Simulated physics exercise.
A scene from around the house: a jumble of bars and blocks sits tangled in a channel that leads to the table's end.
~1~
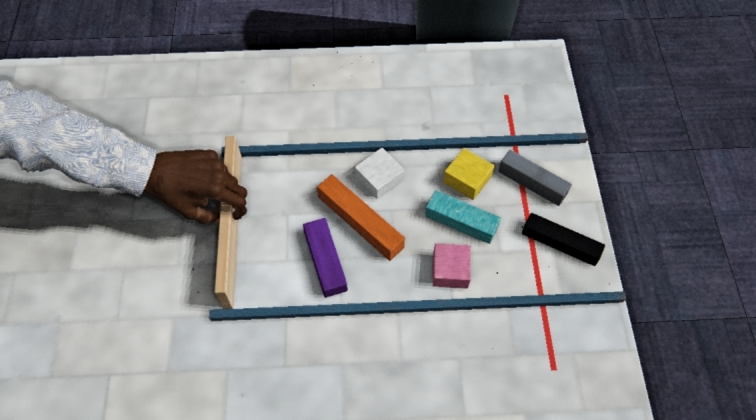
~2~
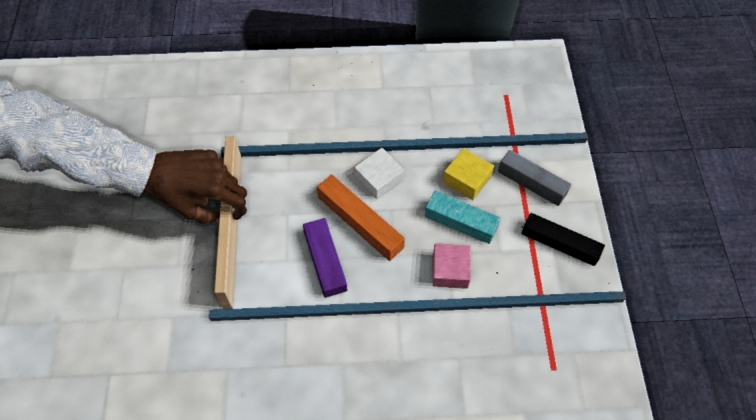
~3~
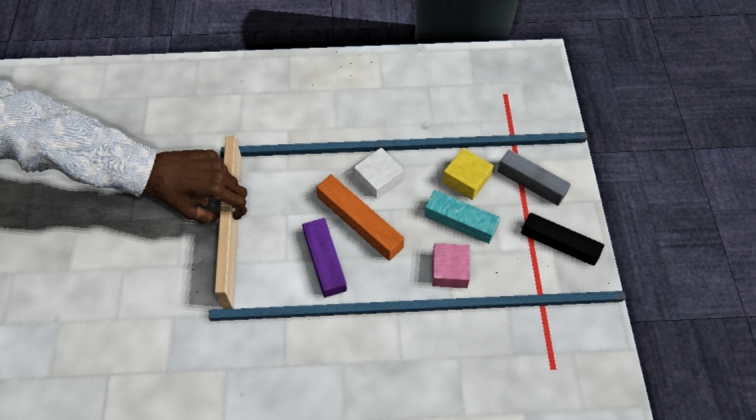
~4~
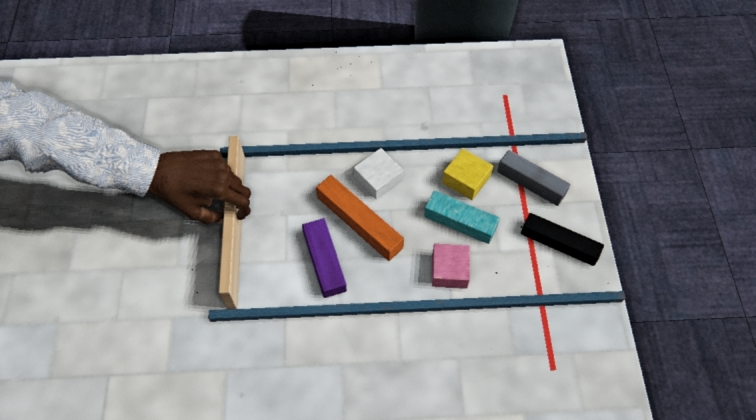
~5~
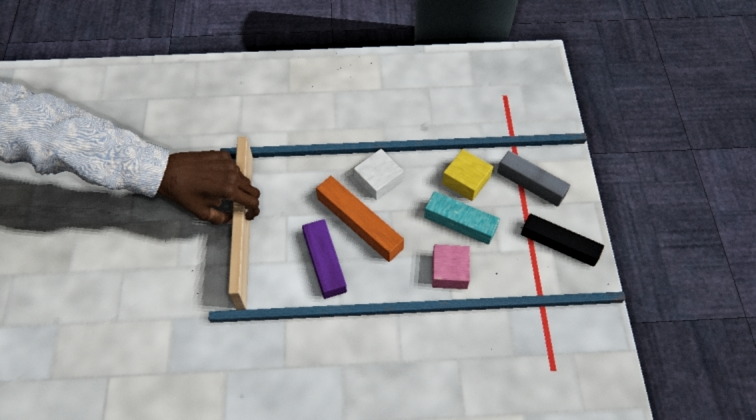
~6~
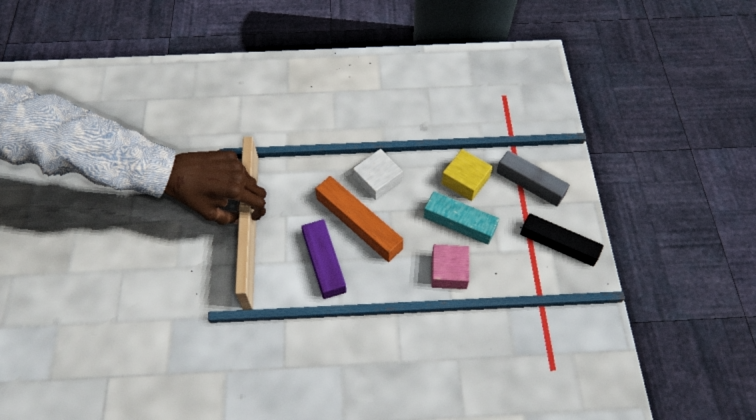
To begin with, a hand holds a wooden board still at the left end of a channel between two blue strips, with eight colourful bars and blocks scattered to its right. Then the hand slides the board slightly rightward, without touching the pieces, which stay where they are.
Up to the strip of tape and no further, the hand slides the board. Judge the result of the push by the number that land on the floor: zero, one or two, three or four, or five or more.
After the push, one or two are missing from the table.
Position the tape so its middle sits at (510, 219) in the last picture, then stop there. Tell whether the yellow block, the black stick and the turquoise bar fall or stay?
Observed: Yellow block not toppled; black stick not toppled; turquoise bar not toppled.
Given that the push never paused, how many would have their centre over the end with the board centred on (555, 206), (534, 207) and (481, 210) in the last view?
Respectively 4, 2 and 0.
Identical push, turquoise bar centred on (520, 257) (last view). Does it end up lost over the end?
It stays put.
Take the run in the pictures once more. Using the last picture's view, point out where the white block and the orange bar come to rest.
The white block at (534, 156), the orange bar at (561, 212).
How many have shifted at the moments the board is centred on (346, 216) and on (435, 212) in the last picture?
3 by the first point, 7 by the second.
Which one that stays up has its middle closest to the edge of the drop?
Foremost: The yellow block.
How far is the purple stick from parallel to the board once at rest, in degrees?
Close to 0°.
Soon after, none off yet; black stick at rest near (561, 240); grey stick at rest near (532, 178); yellow block at rest near (467, 175).
Then, none off yet; black stick at rest near (565, 239); grey stick moving near (540, 173); yellow block moved about its own width near (498, 170).
At rest, the number that fall off is one or two; fallen, grey stick and black stick.
